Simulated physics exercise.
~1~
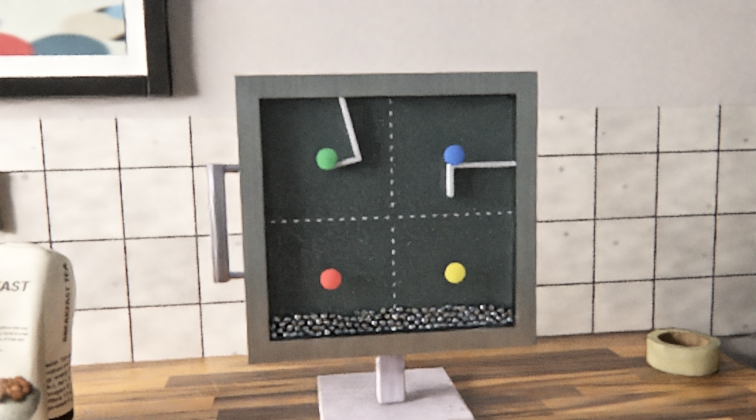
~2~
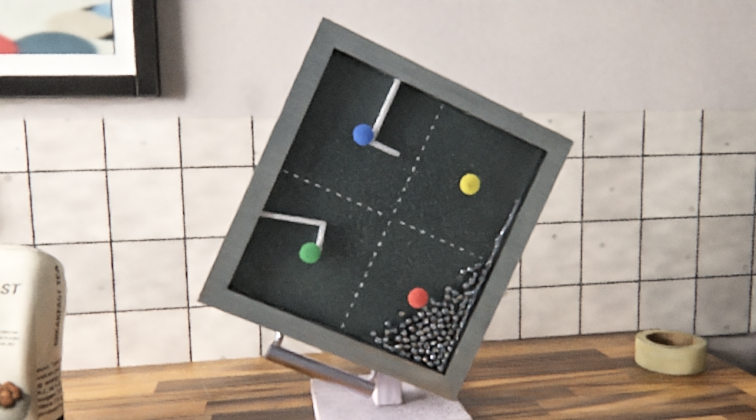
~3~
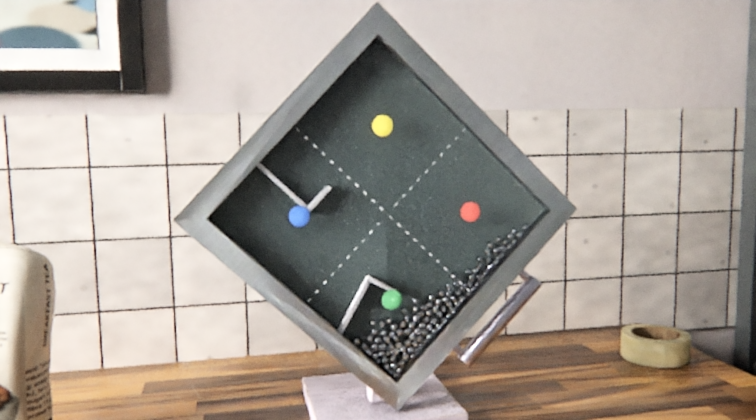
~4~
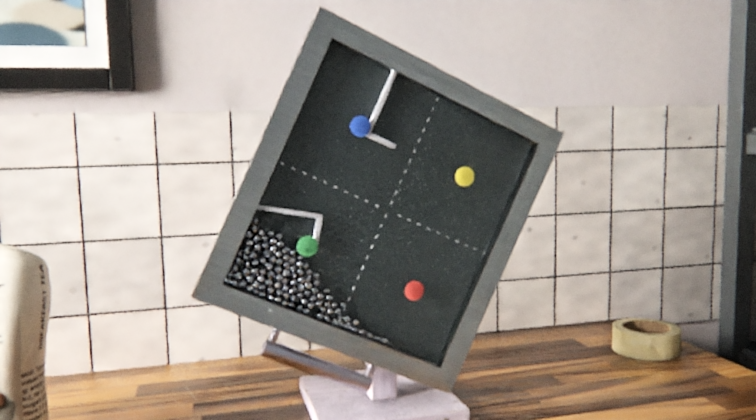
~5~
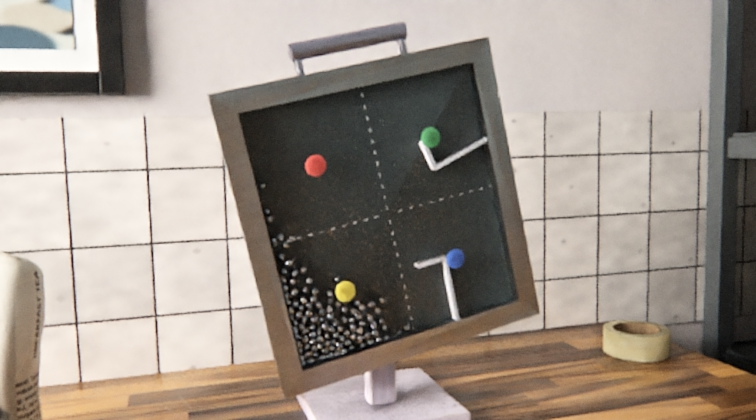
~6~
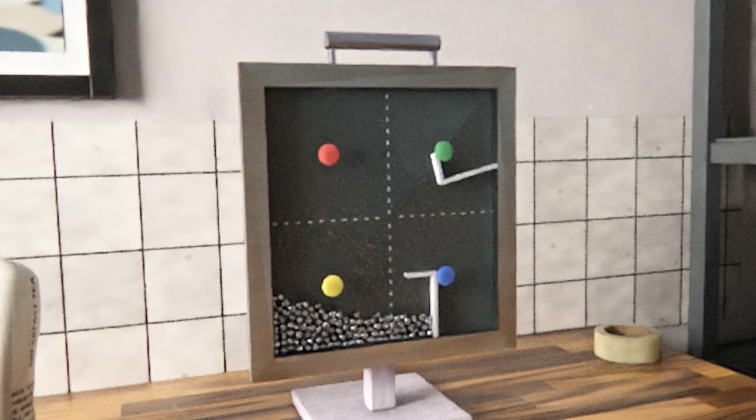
Small steel balls lie along the bottom of a square, dark-backed frame on a pale stand, seen from the front on a wooden counter before white tiles, a tape roll to the right. Green and blue dots sit above red and yellow ones, with dashed lines between. The frame turns far anticlockwise, and the balls heap at lower right, then around the bottom corner by green. It swings back clockwise past level, sending them to the lower left. It stops upright, handle on top, the balls mostly below yellow, fewer reaching a white strip beside blue.
